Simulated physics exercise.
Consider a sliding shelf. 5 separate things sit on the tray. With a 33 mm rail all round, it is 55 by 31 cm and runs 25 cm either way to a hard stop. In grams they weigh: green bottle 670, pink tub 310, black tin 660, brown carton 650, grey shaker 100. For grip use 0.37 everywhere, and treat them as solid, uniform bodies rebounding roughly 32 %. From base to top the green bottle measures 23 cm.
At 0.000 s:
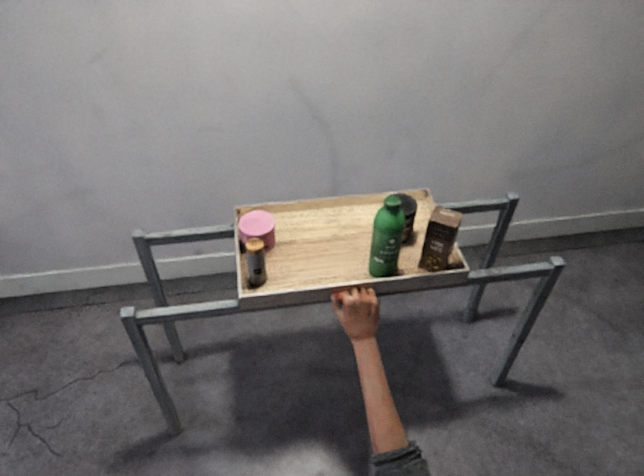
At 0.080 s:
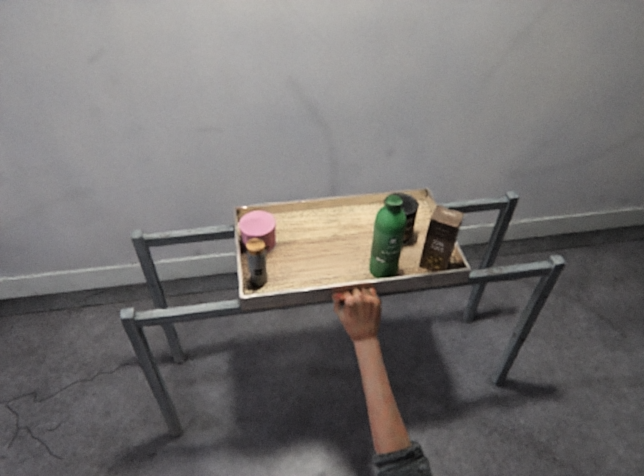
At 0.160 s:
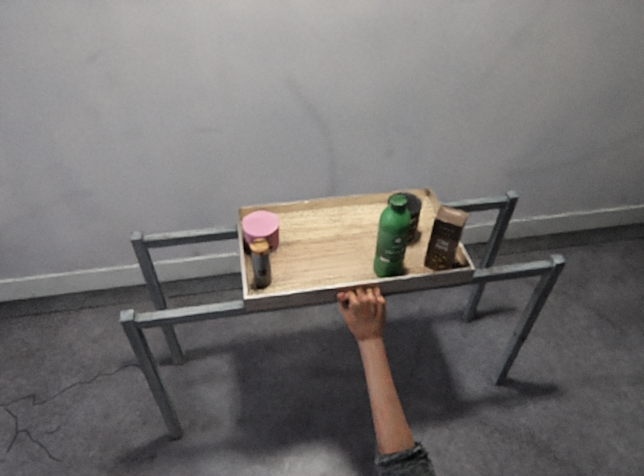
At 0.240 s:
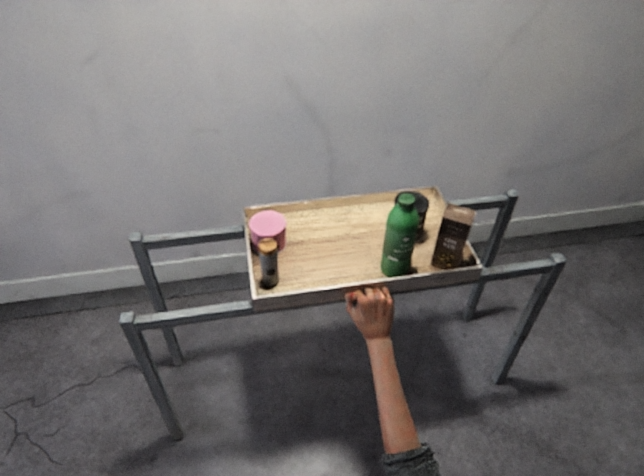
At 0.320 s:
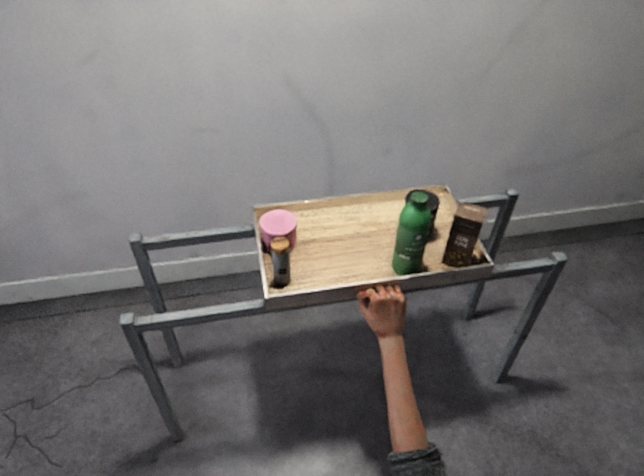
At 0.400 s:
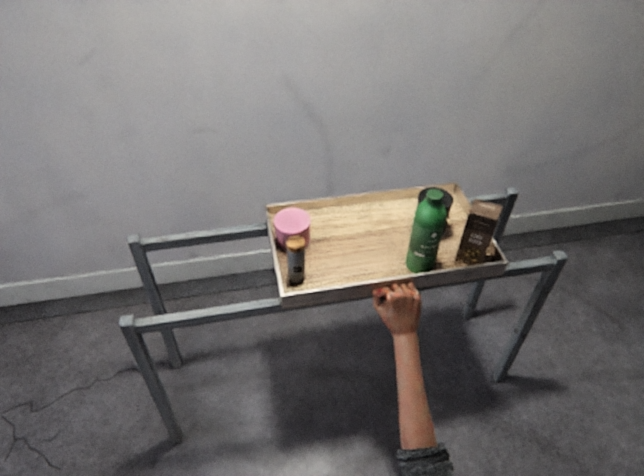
A hand slides a wooden tray of containers to the right along a metal frame.
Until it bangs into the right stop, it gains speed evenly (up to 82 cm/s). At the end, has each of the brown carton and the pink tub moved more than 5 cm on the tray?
One by one: Brown carton: Within the limit; pink tub: Beyond the limit.
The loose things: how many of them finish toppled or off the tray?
Total: 1.
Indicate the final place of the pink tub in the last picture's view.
It settles at around (381, 219).
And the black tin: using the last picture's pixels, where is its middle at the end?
Its middle comes to rest around (516, 203).
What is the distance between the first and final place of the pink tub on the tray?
Roughly 8 centimetres.
By 0.70 s, tray moved 25 cm right; brown carton tilted 9° near (545, 224); pink tub 4 cm from its spot near (367, 221); grey shaker 4 cm from its spot.
By 0.90 s, tray moved 25 cm right; pink tub 8 cm from its spot near (381, 219); brown carton tilted 4° near (545, 229); grey shaker tilted 61°.
When it is over (1.7 s), lying over on the tray, grey shaker; not toppled but over 5 cm from the start, green bottle, pink tub and black tin; brown carton within 5 cm of the start. End places, in pixels of the last picture, brown carton near (539, 229), pink tub near (381, 219).
